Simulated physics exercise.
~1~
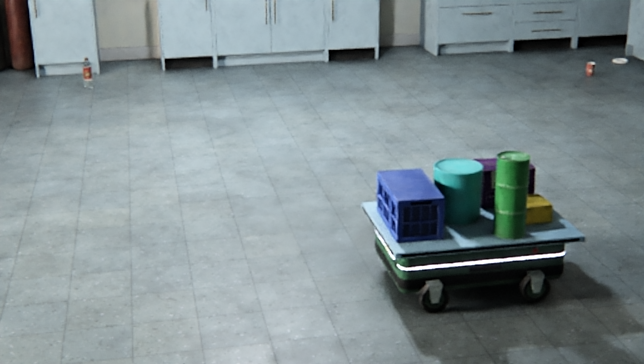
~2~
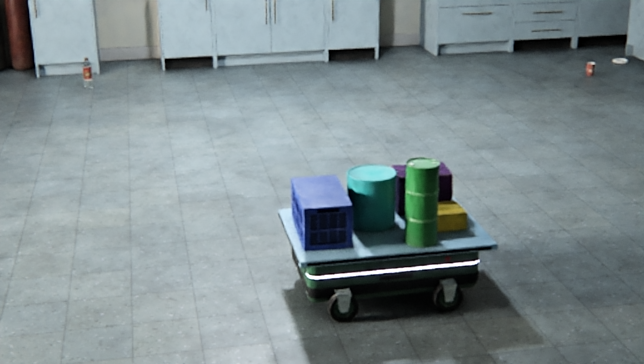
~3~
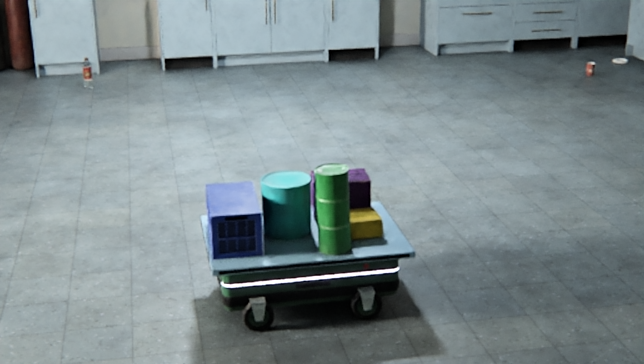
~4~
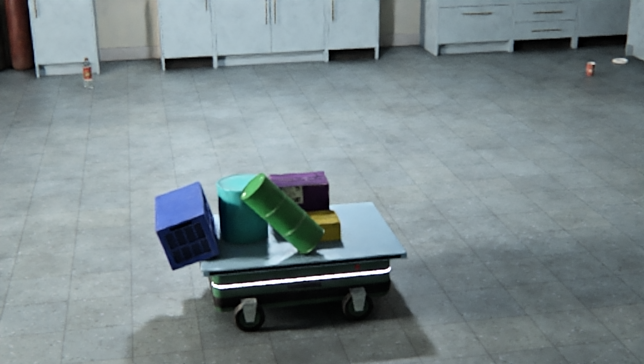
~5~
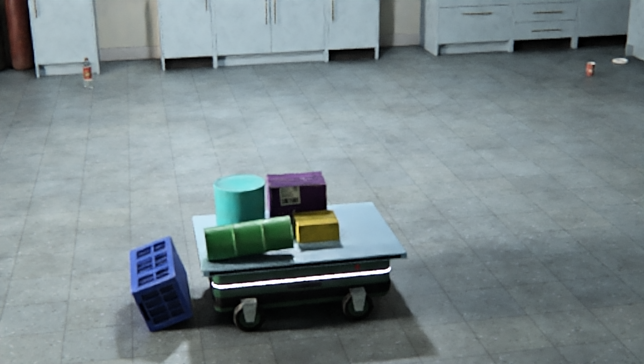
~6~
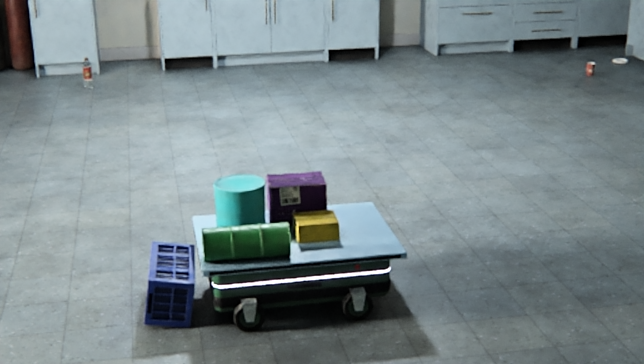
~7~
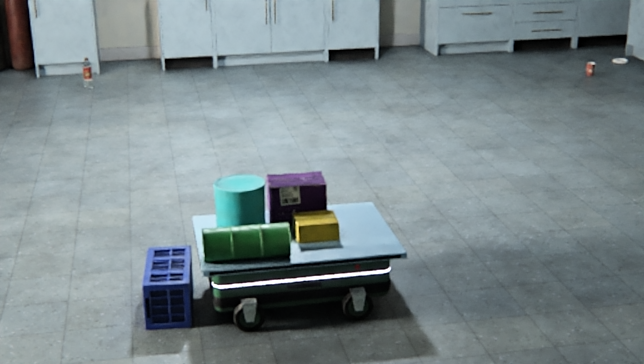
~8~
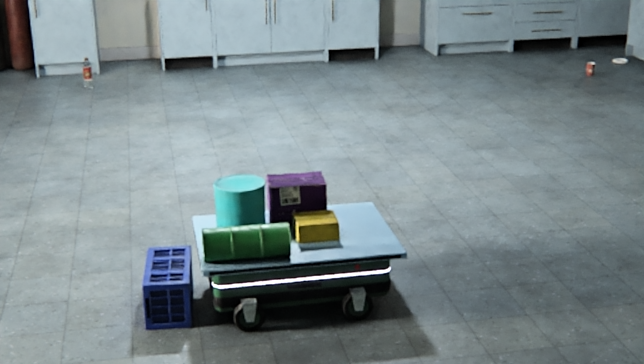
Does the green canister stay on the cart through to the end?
Yes, the green canister tips over onto its side but stays on the cart's deck.
In a grey-tiled room with pale cabinets, a loaded cart rolled left and stopped, and its blue crate tumbled off the left end onto the floor while the green canister toppled onto its side; the turquoise pail, purple box and yellow parcel stayed upright aboard.
